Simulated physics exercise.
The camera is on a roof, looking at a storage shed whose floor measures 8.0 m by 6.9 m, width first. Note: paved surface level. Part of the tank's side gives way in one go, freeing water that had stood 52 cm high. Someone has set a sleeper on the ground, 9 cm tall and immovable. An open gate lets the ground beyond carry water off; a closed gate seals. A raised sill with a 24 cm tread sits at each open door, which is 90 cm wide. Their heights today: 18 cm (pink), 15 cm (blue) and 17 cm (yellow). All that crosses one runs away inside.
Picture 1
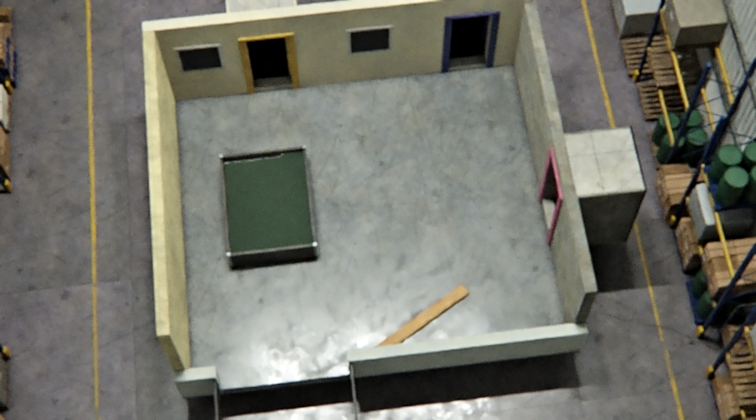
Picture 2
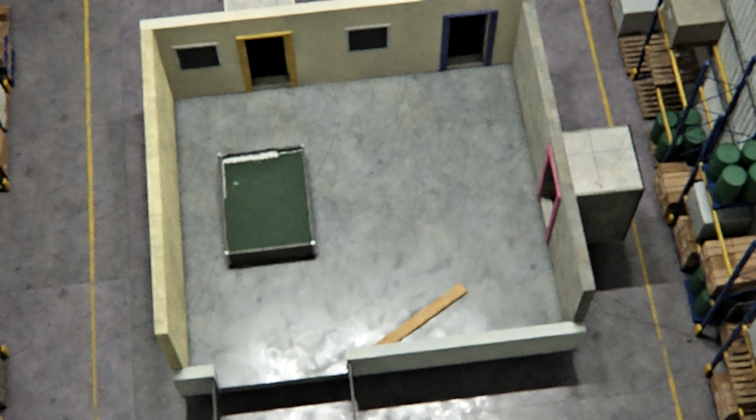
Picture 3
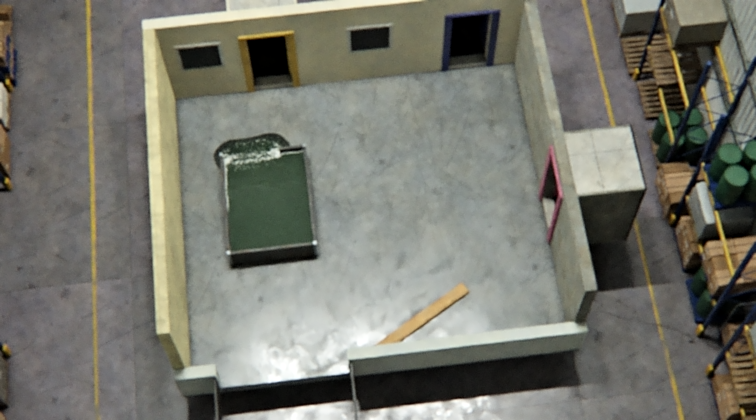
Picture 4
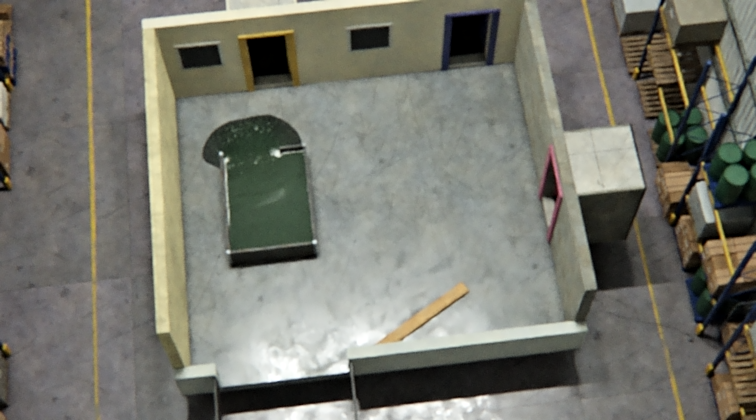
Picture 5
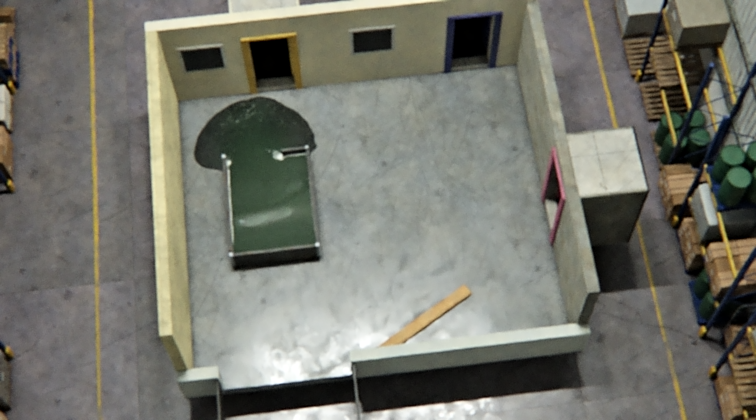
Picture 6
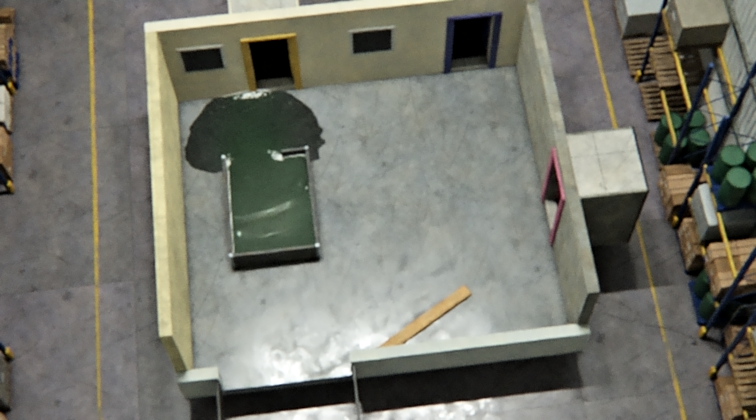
The clip opens on a high view of a roofless walled room, with a still, green-filled rectangular tank and a plank lying on the grey floor. The tank's far side gives way, and dark water pours through, fanning outward across the floor until its edge reaches the yellow door.
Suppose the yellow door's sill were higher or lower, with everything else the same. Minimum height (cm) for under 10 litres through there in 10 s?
Roughly 25 cm.
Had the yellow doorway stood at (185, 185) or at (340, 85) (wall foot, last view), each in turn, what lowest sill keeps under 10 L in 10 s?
In turn: Roughly 6.5 cm, roughly 6.0 cm.
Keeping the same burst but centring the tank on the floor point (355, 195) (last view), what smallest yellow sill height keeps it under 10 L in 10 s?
About 21 centimetres.
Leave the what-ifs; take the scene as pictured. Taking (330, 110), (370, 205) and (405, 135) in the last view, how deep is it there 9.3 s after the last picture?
Approx. 4 / 1 / 2 cm.
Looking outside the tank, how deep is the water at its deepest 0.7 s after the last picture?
About 36 cm.
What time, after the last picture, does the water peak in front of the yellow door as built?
Peak time: Around 1.4 s.
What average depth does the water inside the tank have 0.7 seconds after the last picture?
36 cm, roughly.
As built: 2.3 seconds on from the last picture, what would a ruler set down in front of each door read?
Pink door: 0 cm; blue door: 1 cm; yellow door: 25 cm.
Then, 0.7 s after the last picture water covers 10 % of the floor, deepest (36 cm) near (178, 103); 26 cm at the yellow door, 10 litres in over its 17 cm sill.
Then, 2.3 s after the last picture water covers 25 % of the floor, deepest (30 cm) near (178, 103); 25 cm at the yellow door, 64 litres in over its 17 cm sill.
Then, 9.3 s after the last picture water covers 75 % of the floor, deepest (8 cm) near (195, 383); 7 cm at the yellow door, 79 litres in over its 17 cm sill.
At the yellow door as built, the water peaked near 28 cm, 1.3 s after the last picture.
With a sill of 22 cm, 27 litres would have come in within the 10 s; with 30 cm, 0 litres. So under 10 litres takes about 25 cm.
